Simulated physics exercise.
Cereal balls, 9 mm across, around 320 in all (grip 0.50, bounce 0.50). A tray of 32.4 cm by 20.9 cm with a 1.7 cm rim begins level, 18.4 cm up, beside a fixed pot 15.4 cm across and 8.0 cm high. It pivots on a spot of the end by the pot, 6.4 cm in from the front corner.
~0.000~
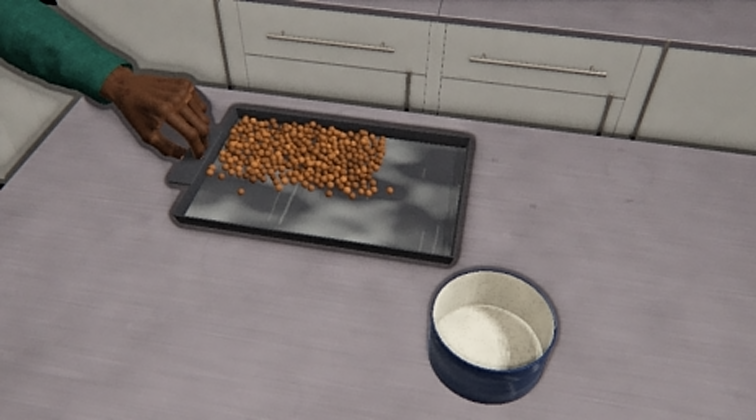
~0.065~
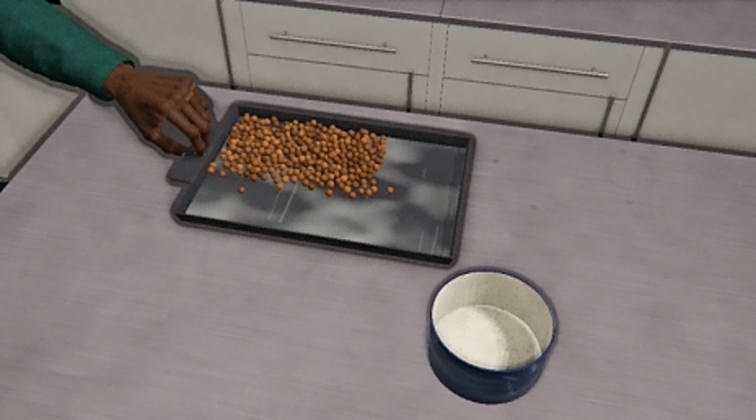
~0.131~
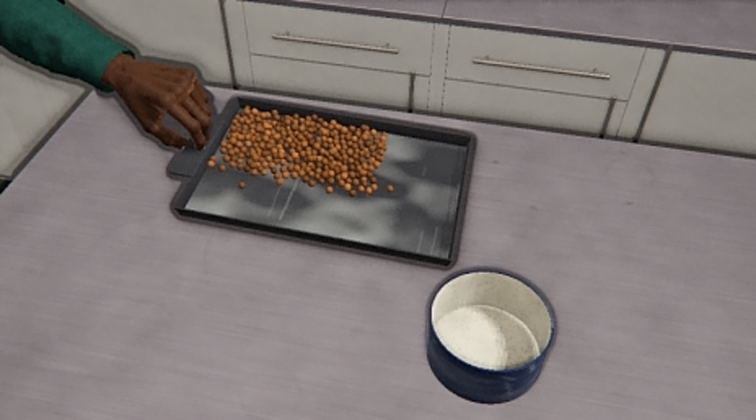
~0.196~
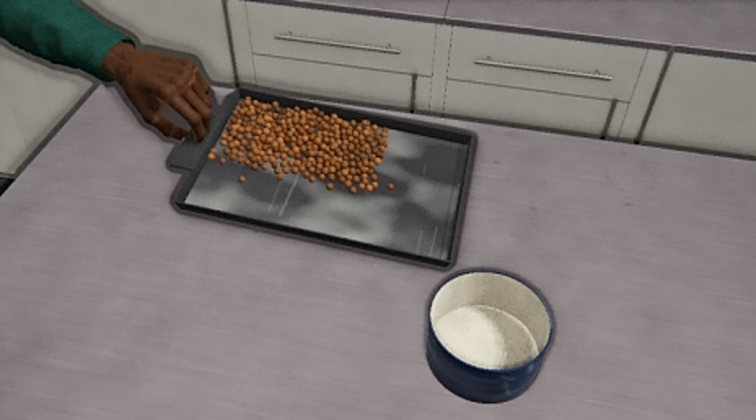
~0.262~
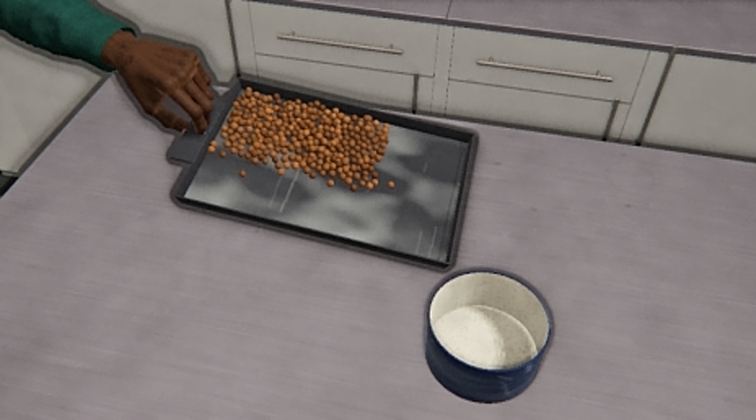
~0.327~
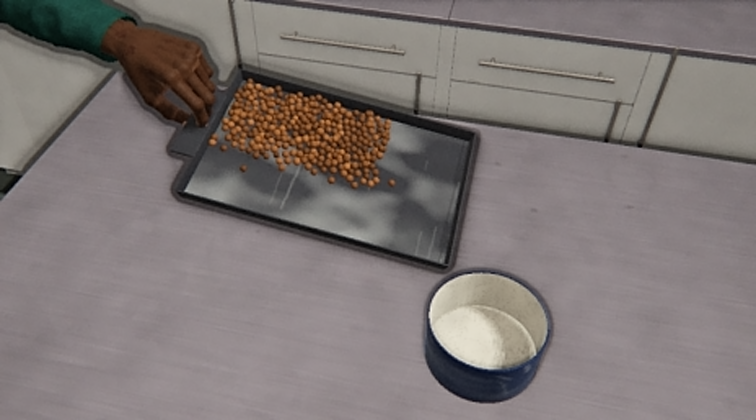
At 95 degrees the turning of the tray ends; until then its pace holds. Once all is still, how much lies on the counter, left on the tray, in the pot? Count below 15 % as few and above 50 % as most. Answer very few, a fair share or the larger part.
On the counter: A fair share; left on the tray: Very few; in the pot: The larger part.
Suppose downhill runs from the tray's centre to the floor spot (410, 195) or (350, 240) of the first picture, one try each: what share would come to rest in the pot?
About 35 and 10 per cent.
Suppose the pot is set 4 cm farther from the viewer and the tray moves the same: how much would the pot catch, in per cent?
Then about 30 per cent.
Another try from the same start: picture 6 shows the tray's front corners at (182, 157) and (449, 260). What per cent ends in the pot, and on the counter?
Pot 65, counter 35.
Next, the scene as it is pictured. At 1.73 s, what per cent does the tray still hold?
Roughly 75 per cent.
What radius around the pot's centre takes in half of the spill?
Roughly 12 cm.
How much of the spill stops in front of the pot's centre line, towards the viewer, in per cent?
Some 90 per cent.
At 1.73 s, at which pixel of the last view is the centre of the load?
Near (424, 241).
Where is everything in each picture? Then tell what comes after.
The first frame shows tray tilt 0 degrees, front corners at (178, 213) and (451, 254); middle of the pieces at (303, 151); pot at (494, 317).
The second frame shows tray tilt 1 degrees, front corners at (178, 211) and (450, 255); middle of the pieces at (303, 149).
The third frame shows tray tilt 3 degrees, front corners at (179, 206) and (449, 257), lowest corner right front; middle of the pieces at (304, 144).
The fourth frame shows tray tilt 6 degrees, front corners at (179, 200) and (448, 259), lowest corner right front; middle of the pieces at (305, 139).
The fifth frame shows tray tilt 9 degrees, front corners at (179, 194) and (447, 260), lowest corner right front; middle of the pieces at (306, 133).
The sixth frame shows tray tilt 12 degrees, front corners at (180, 188) and (447, 262), lowest corner right front; middle of the pieces at (307, 128); pot at (488, 318). Its pace works out near 45 degrees a second.
After 1.17 s, tilt 51 degrees; the tray holds 90 %, the pot 5 %.
After 1.73 s, tilt 76 degrees; the tray holds 75 %, the pot 15 %.
After 2.35 s, tilt 95 degrees; the tray holds 10 %, the pot 50 %.
In the end, at 3.2 s, counter 40 %, tray 0 %, pot 60 %.
